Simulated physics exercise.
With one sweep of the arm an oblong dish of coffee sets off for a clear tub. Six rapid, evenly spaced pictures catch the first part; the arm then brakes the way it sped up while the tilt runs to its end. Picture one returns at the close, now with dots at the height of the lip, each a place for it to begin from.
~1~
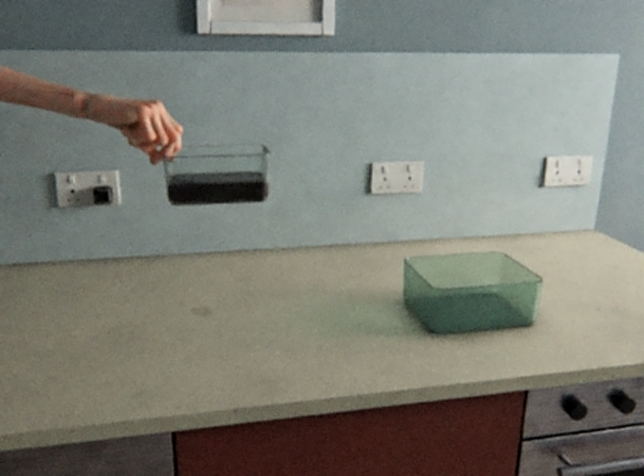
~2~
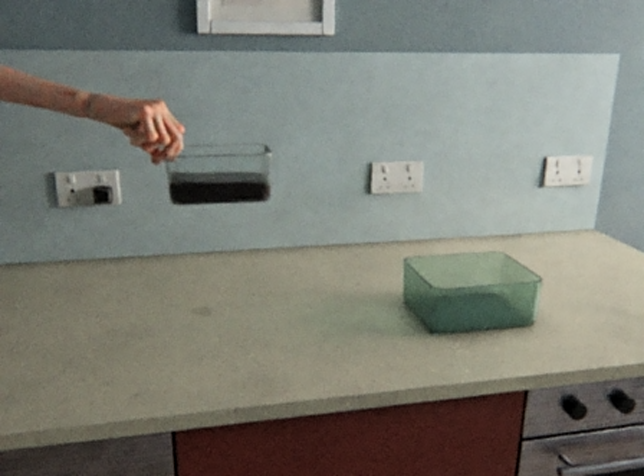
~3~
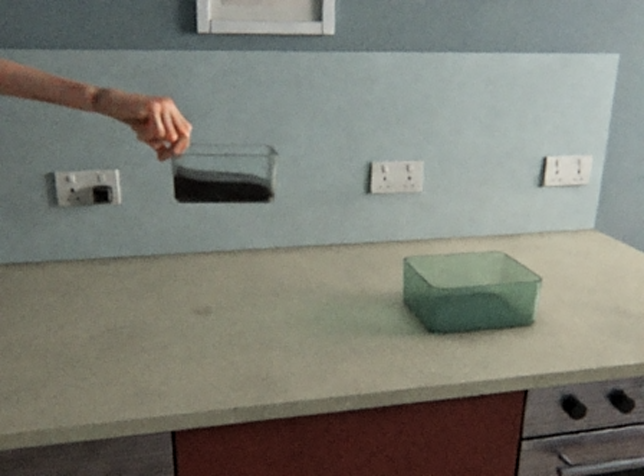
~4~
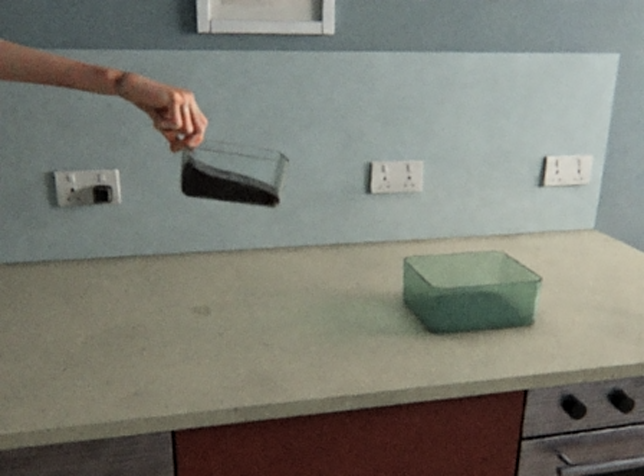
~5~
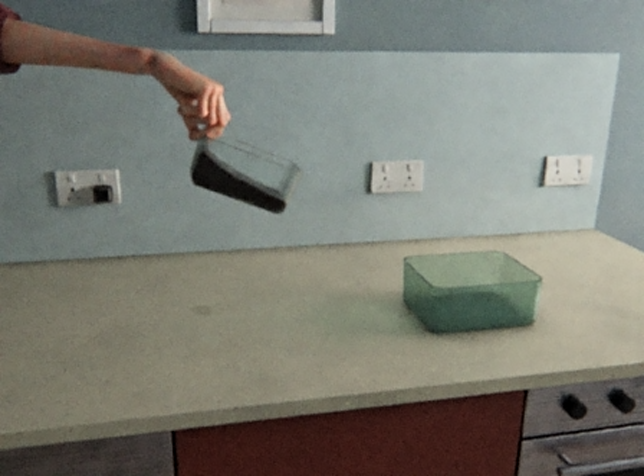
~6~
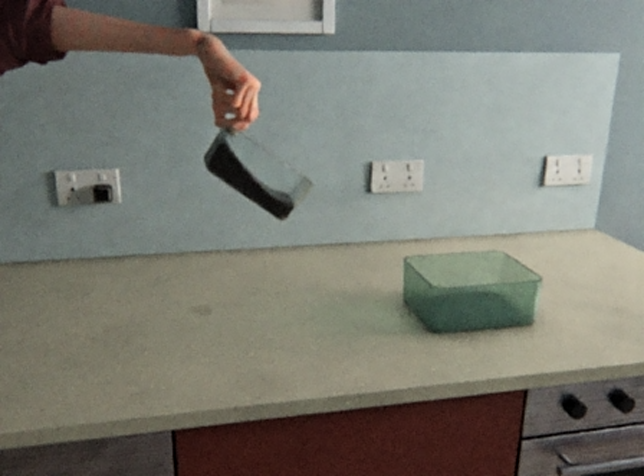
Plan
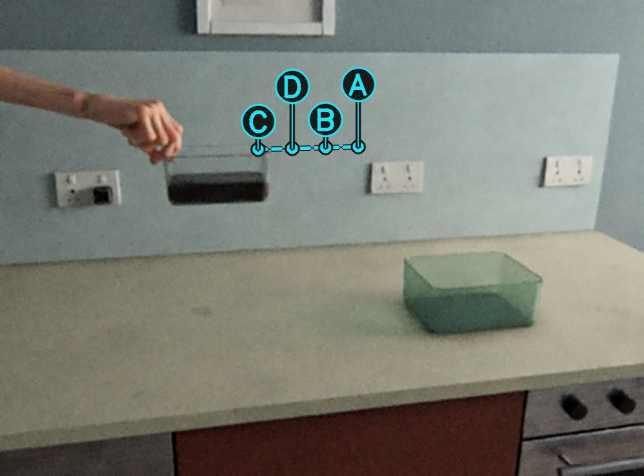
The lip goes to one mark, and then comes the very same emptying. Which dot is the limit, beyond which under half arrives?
It is D.
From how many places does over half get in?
Three of the four.
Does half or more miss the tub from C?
Yes, that goes wrong.
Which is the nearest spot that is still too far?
C.
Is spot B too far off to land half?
No.
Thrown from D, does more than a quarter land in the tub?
Yes.
In cyan, A at (358, 146); B at (325, 147); C at (258, 149); D at (292, 148).
For spot A, about 87 % lands in the tub, 3 % falls short and 10 % goes beside or beyond.
For spot B, about 91 % lands in the tub, 4 % falls short and 5 % goes beside or beyond.
For spot C, about 33 % lands in the tub, 61 % falls short and 6 % goes beside or beyond.
For spot D, about 70 % lands in the tub, 20 % falls short and 10 % goes beside or beyond.
